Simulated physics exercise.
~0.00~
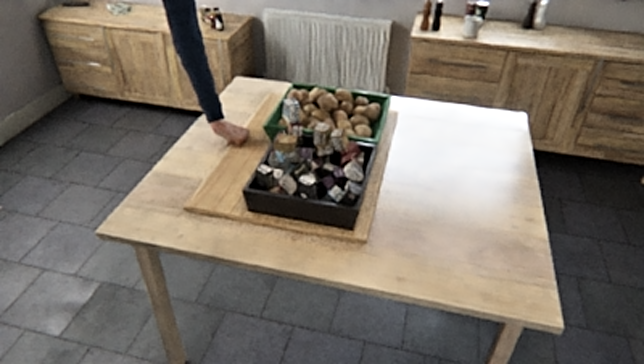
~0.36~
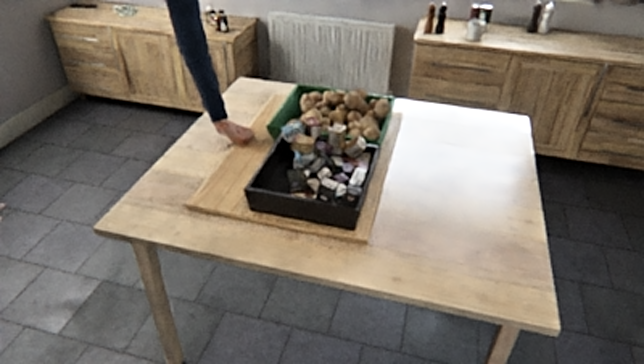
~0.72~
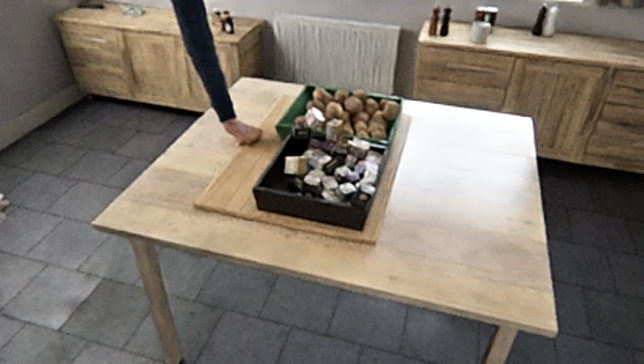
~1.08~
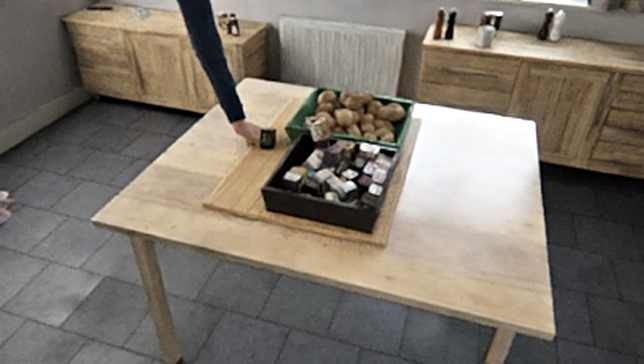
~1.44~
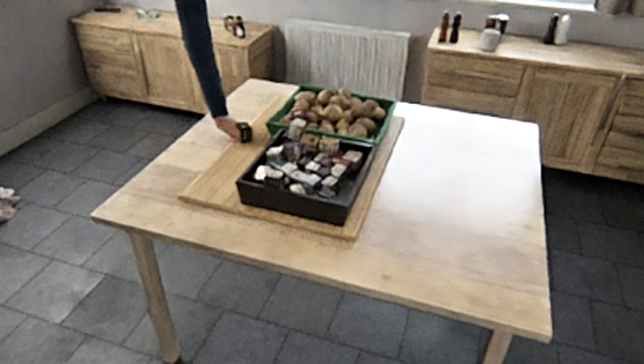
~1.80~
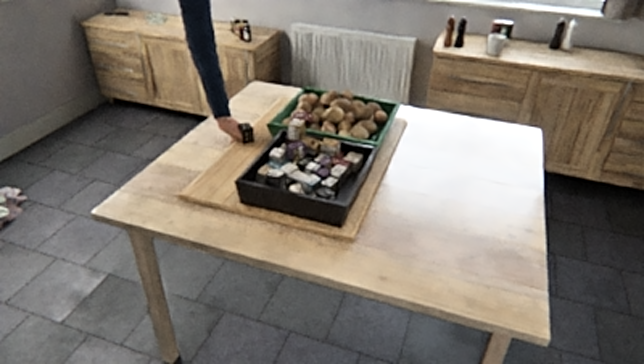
Green basket of brown lumps and black basket of small cartons sliding on a board under one hand, a dark carton spilling beside it.
